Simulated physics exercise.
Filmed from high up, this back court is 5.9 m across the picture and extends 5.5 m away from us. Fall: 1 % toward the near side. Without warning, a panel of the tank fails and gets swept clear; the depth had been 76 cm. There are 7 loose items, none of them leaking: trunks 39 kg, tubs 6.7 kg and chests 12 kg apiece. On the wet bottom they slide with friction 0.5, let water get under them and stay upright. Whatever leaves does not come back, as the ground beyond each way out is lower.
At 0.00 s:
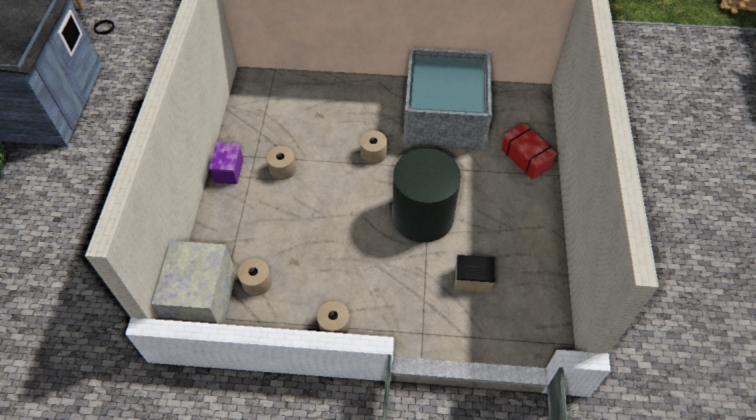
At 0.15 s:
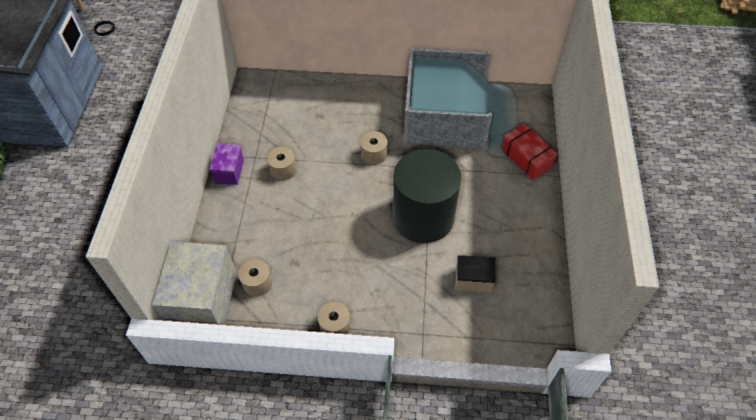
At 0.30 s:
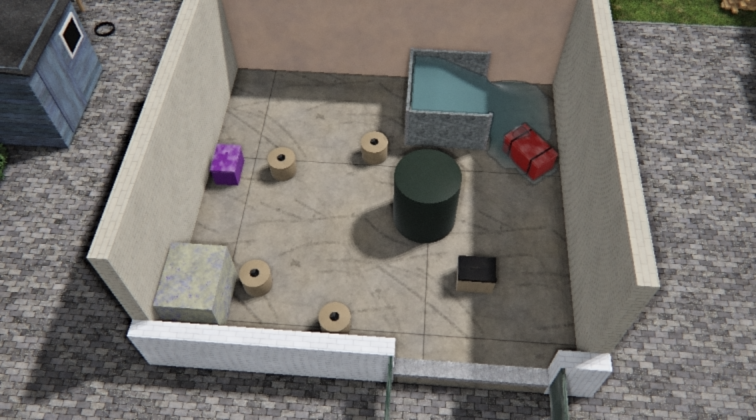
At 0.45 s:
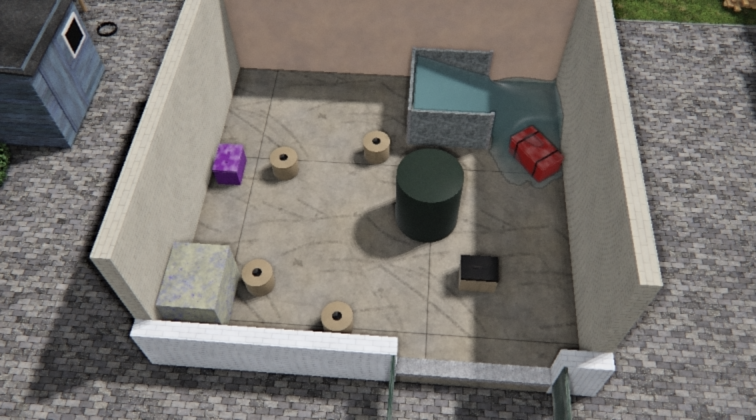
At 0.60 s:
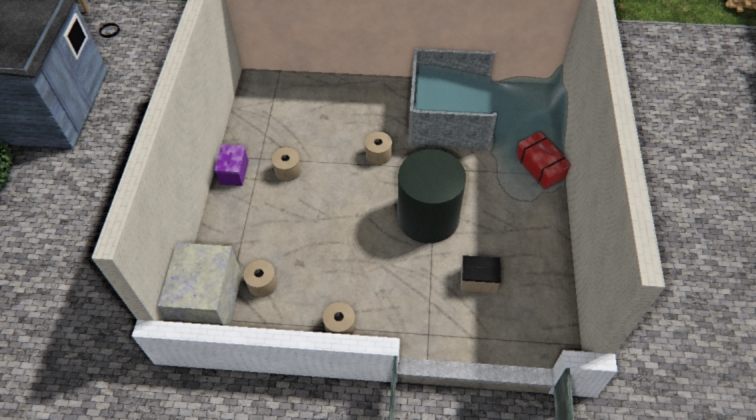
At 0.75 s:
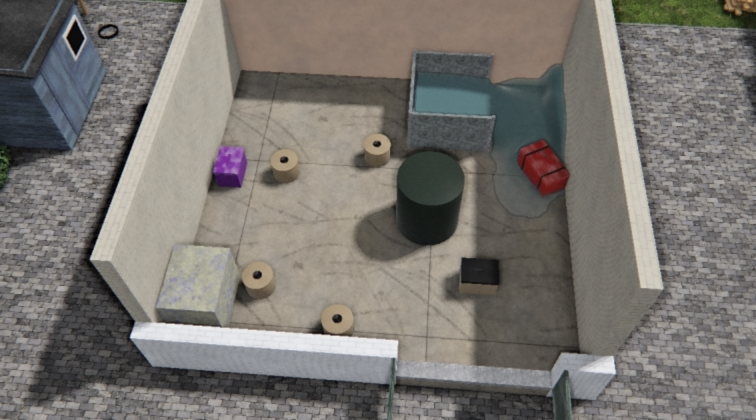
The video shows a walled court from above, where water pours from the right side of a square tank and spreads across the floor to the wall, nudging a red trunk slightly while the other objects stay in place.
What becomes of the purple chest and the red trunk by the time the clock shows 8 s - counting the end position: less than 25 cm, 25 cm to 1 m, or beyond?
The purple chest remains almost where it was, and the red trunk goes a long distance.
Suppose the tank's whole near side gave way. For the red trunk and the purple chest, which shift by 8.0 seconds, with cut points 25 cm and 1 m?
With that failure, the red trunk keeps its spot, and the purple chest keeps its spot.
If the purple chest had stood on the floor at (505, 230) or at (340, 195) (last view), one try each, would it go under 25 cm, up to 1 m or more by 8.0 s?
I'd expect that it gets borne away first and remains where it was second.
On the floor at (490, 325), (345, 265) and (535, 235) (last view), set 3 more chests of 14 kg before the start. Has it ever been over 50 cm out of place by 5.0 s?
Note, same order as listed: Beyond the limit, inside the limit, beyond the limit.
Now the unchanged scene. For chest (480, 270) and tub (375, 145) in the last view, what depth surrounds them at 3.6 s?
4 and 0 cm.
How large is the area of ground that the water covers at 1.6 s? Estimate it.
The covered patch comes to about 7.5 m2.
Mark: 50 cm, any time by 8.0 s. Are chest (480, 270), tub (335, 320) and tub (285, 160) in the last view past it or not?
First one went too far, second one stayed inside, third one stayed inside.
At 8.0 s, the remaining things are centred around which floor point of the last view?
Averaged position, last view: Near pixel (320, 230).
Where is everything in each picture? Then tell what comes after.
The first frame shows the purple chest at (225, 156), on the bottom; the red trunk at (530, 144) rests on the ground; 1.8 m2 under water; 0 of 7 have shifted.
The second frame shows the purple chest at (225, 157), on the bottom; the red trunk at (531, 144), on the bottom; 2.6 m2 under water; 0 of 7 have shifted.
The third frame shows the purple chest at (226, 157) rests on the ground; the red trunk at (531, 144), on the bottom; water covers 3.6 m2; 0 of 7 have shifted.
The fourth frame shows the purple chest at (228, 157), on the bottom; the red trunk at (538, 147) rests on the ground, 9 cm from its start; 4.3 m2 under water; 1 of 7 have shifted.
The fifth frame shows the purple chest at (230, 158), on the bottom; the red trunk at (545, 153) rests on the ground, 23 cm from its start; 4.6 m2 under water; 1 of 7 have shifted.
The sixth frame shows the purple chest at (229, 160), on the bottom; the red trunk at (545, 161), on the bottom, 34 cm from its start; water covers 4.9 m2; 1 of 7 have shifted.
After 1.6 s the purple chest is near (229, 160), 0.0 m from its start, aground; the red trunk is near (519, 215), 1.4 m from its start, aground; 0 of 7 are out; 0 afloat.
After 3.6 s the purple chest is near (229, 160), 0.0 m from its start, aground; the red trunk is near (434, 278), 3.0 m from its start, aground; 0 of 7 are out; 0 afloat.
After 5.6 s the purple chest is near (229, 160), 0.0 m from its start, aground; the red trunk is near (434, 278), 3.0 m from its start, aground; 1 of 7 are out; 0 afloat.
After 8.0 s the purple chest is near (229, 160), 0.0 m from its start, aground; the red trunk is near (434, 278), 3.0 m from its start, aground; 1 of 7 are out; 0 afloat.
